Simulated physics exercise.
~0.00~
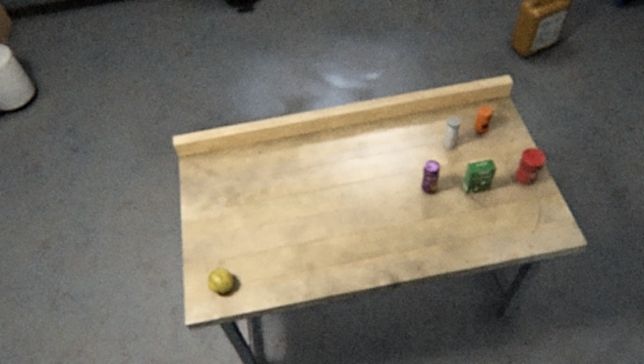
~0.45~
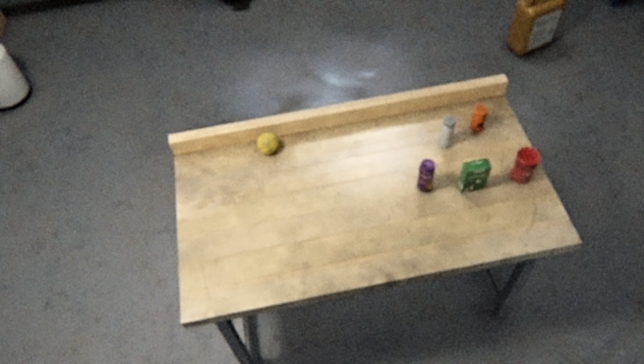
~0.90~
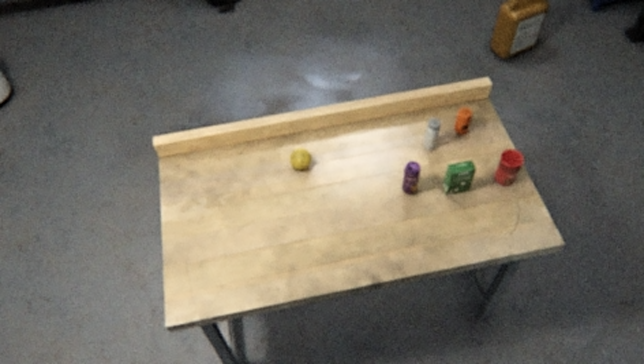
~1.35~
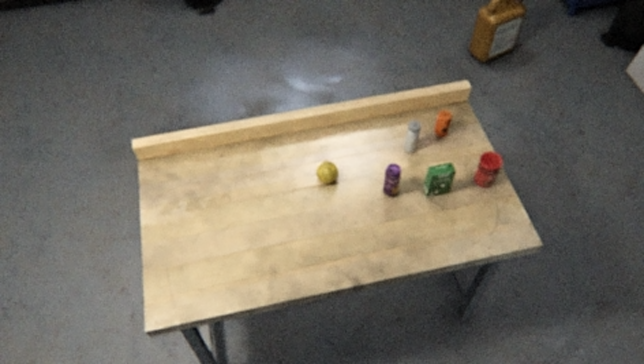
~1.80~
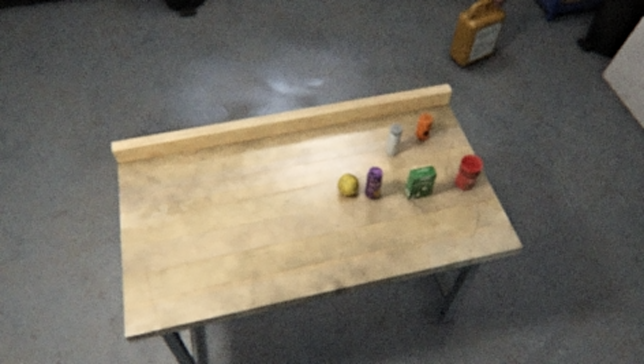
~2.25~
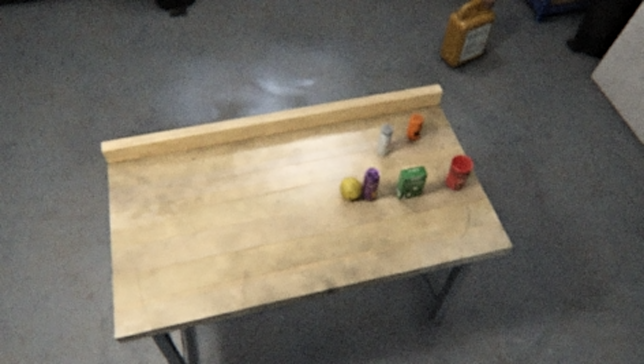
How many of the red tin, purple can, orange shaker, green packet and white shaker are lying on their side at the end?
None of them are lying on their side. The tin, the can, the packet and both shakers are all still upright on the table.
